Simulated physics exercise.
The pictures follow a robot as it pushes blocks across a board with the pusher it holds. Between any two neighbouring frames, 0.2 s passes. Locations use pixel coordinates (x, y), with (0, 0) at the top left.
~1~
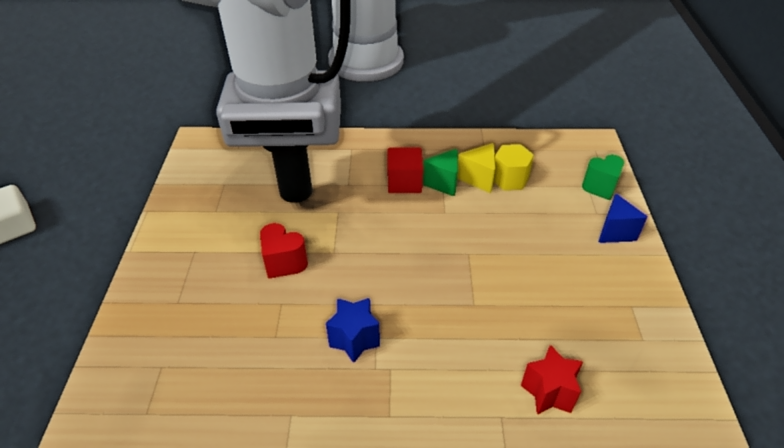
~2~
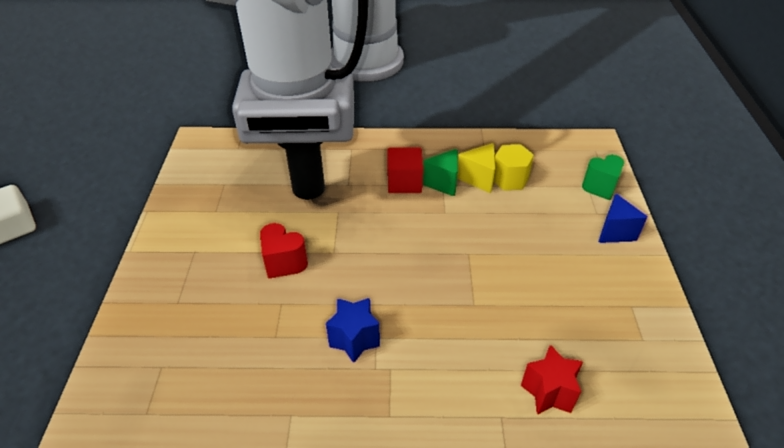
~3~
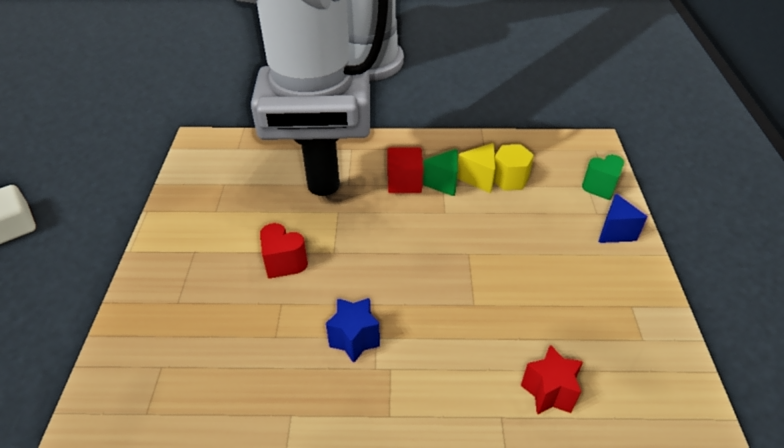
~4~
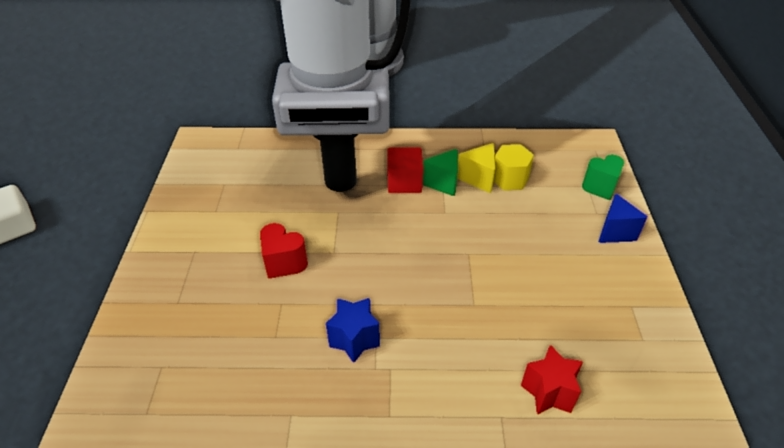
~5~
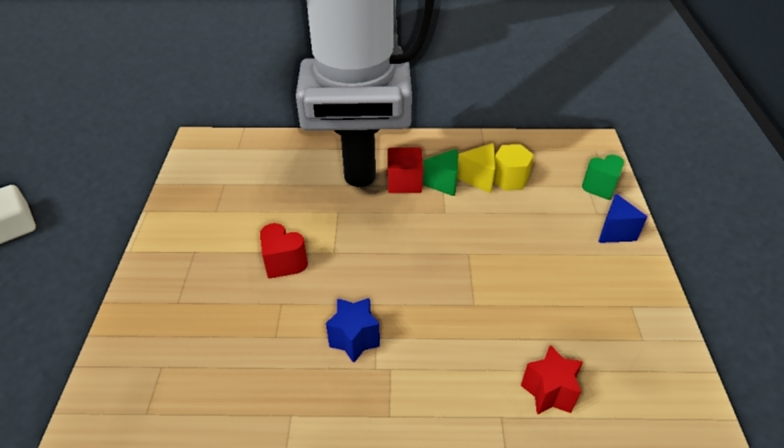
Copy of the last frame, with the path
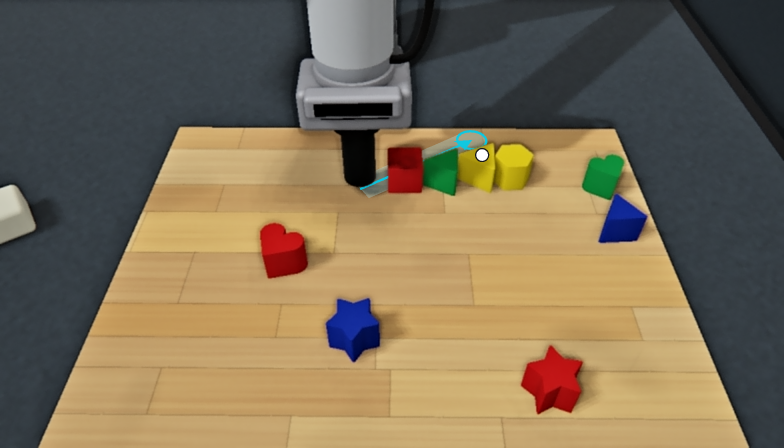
To begin with, a robot arm holds its black pusher over the upper left of a wooden board, left of a row of a red square, green triangle, yellow triangle and yellow hexagon. The arm then moves steadily right, ending just beside the red square, while all the blocks stay still.
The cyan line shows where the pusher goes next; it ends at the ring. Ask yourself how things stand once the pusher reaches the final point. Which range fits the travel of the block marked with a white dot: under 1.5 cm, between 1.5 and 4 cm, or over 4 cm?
Displacement: Within 1.5 cm.
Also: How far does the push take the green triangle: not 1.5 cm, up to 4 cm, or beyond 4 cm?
Between 1.5 and 4 cm.
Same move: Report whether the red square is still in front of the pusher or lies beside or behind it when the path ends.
It will get left beside or behind the pusher.
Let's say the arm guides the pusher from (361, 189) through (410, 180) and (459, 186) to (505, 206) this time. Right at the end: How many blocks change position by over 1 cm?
Looking at the path, I think three or more of the blocks end up more than 1 cm away.
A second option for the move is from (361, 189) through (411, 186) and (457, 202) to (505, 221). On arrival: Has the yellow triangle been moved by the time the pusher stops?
I expect so.
The line goes straight from (361, 189) to (472, 140); the dot is on the yellow triangle.
What follows on the original path. One third of the way, pusher (401, 160); red square (428, 160), turned 35° clockwise; green triangle (463, 162), turned 50° anticlockwise; yellow triangle (484, 154).
Two thirds of the way, pusher (438, 144); red square (434, 160), turned 50° clockwise; green triangle (469, 166), turned 50° anticlockwise; yellow triangle (485, 154).
At the end, pusher (473, 128); red square (434, 160), turned 50° clockwise; green triangle (469, 166), turned 50° anticlockwise; yellow triangle (485, 154); yellow hexagon unmoved.
